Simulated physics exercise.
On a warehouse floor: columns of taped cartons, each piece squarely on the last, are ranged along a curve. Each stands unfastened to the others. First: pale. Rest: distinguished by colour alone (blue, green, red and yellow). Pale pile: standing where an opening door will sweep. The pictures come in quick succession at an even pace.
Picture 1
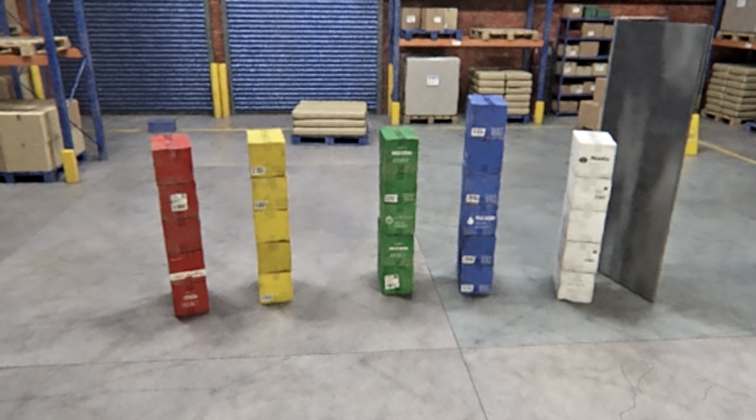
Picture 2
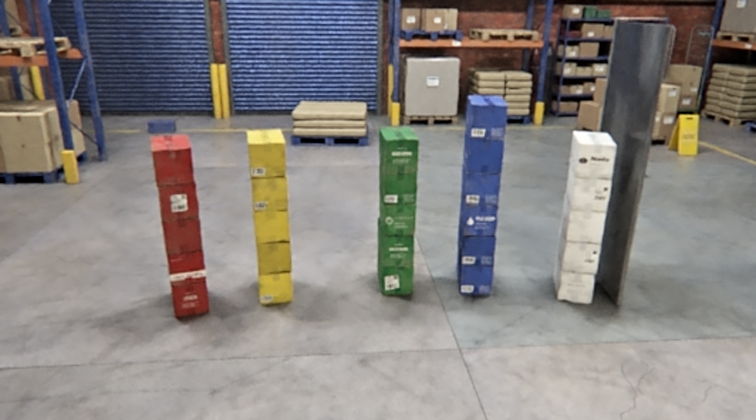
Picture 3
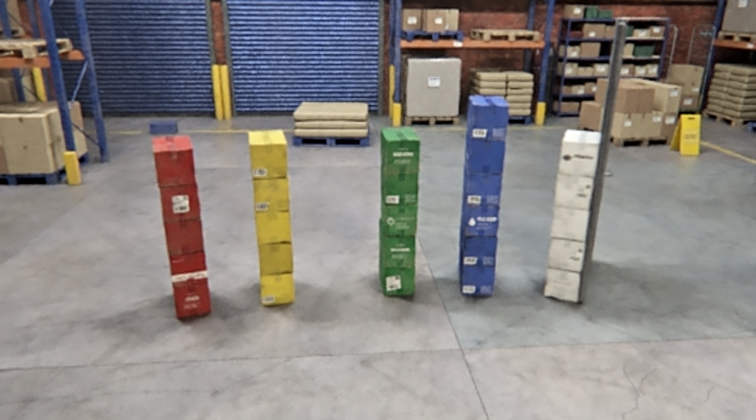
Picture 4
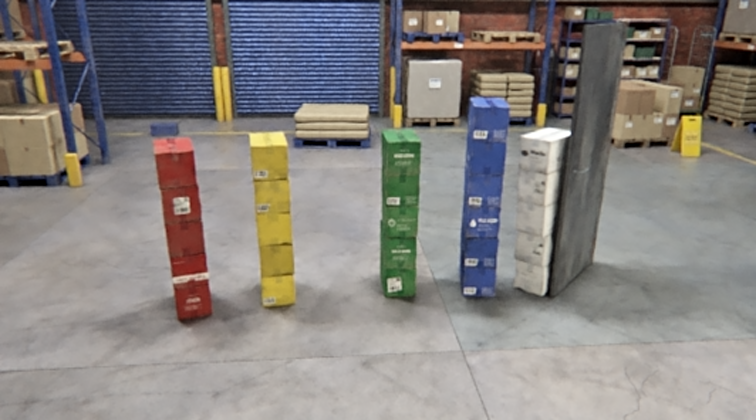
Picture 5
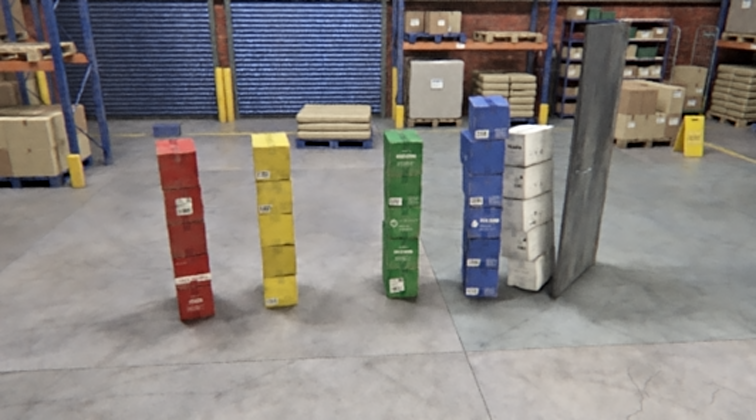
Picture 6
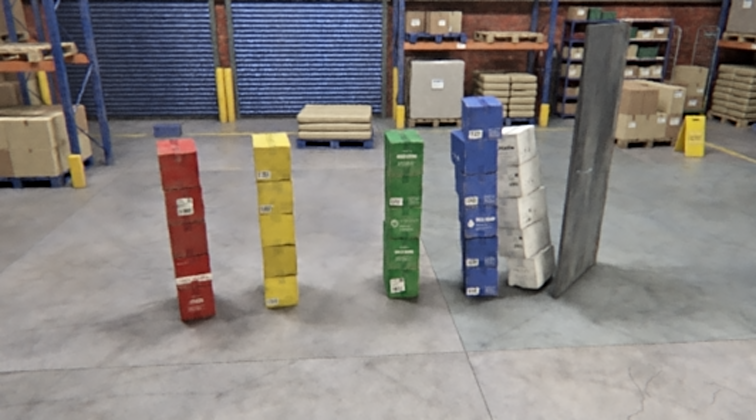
A tall dark grey door-like panel stands at the right of a warehouse floor, viewed from slightly above, with blue shutters and loaded shelving behind. Before it, five separate columns of taped cartons run left to right in red, yellow, green, blue and white. The panel swings around, the white column shifts left beside the blue one and leans slightly, and the blue cartons shift a little, while the view stays essentially still.
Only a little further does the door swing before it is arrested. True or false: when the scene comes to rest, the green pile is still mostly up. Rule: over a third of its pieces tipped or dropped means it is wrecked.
False.
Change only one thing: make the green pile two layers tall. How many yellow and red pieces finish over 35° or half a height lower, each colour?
Once things settle, yellow has 0 down and red has 0.
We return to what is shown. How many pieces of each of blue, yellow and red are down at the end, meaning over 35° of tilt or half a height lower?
The tally reads blue 6, then yellow 4, then red 5.
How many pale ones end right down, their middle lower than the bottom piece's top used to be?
The answer is 5.
Soon, 5 of the pale pile down; none of the 5 green cartons down (0 of 21 in all colours); top green carton displaced half its height; top blue carton tipped clearly.
A while on, 5 of the pale pile down; 1 of the 5 green cartons down (7 of 21 in all colours); top green carton tipped well over, half its height lower; top blue carton tipped well over, about its own height lower.
Towards the end, 5 of the pale pile down; 5 of the 5 green cartons down (11 of 21 in all colours); top green carton tipped steeply, some two heights lower; top blue carton tipped steeply, some three heights lower.
Then, 5 of the pale pile down; 5 of the 5 green cartons down (20 of 21 in all colours); top green carton on its side; top yellow carton on its side.
Finally, 5 of the pale pile down; 5 of the 5 green cartons down (20 of 21 in all colours); top green carton on its side; top red carton on its side. Seen by the last camera, middles, top green carton near (208, 249).
